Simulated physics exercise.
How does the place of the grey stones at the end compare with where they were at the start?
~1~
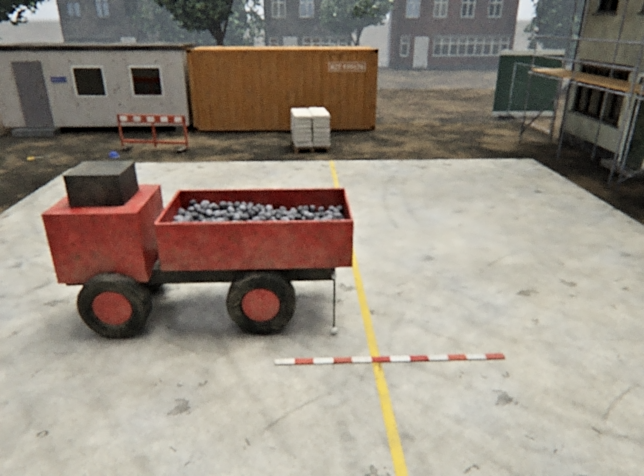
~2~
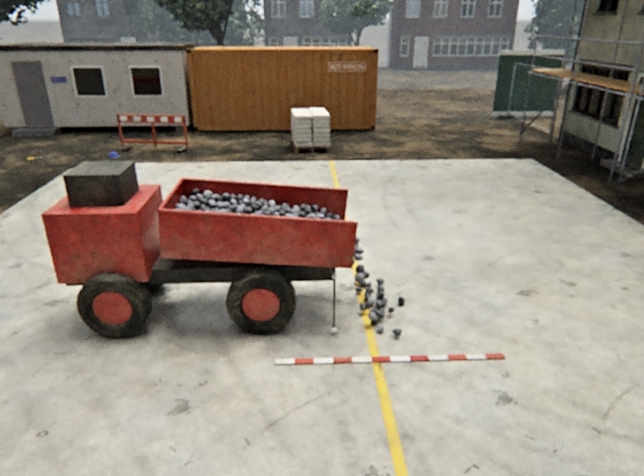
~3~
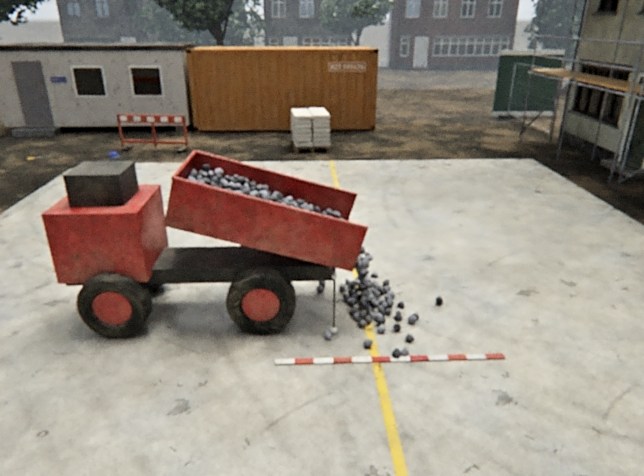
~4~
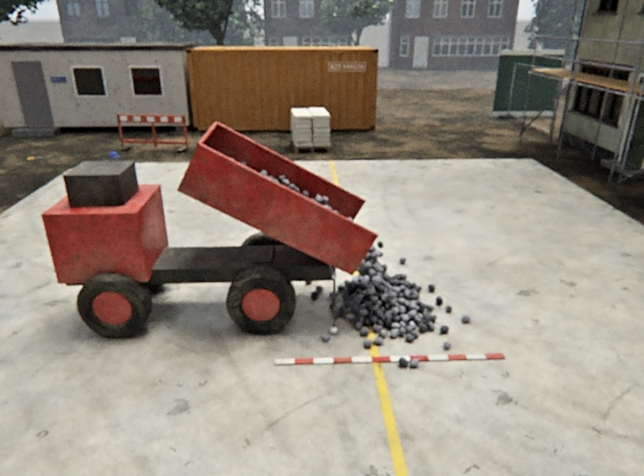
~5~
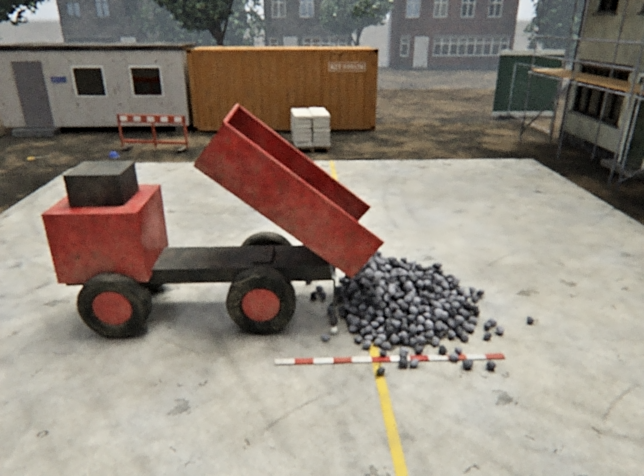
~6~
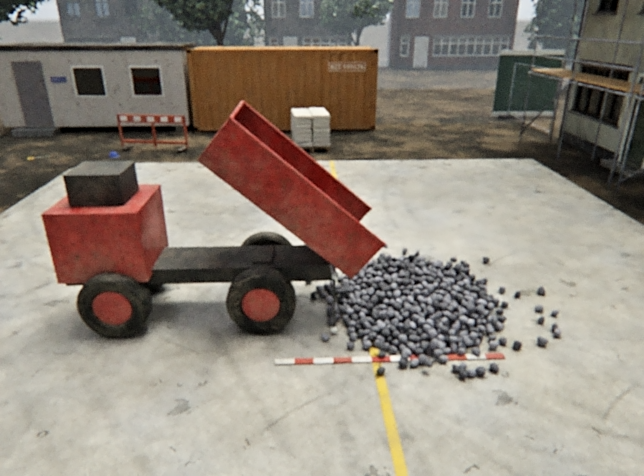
At the start the stones were loaded in the red body of the truck, and by the end they lay on the concrete behind it, lower down and further to the right, in a spread-out heap.
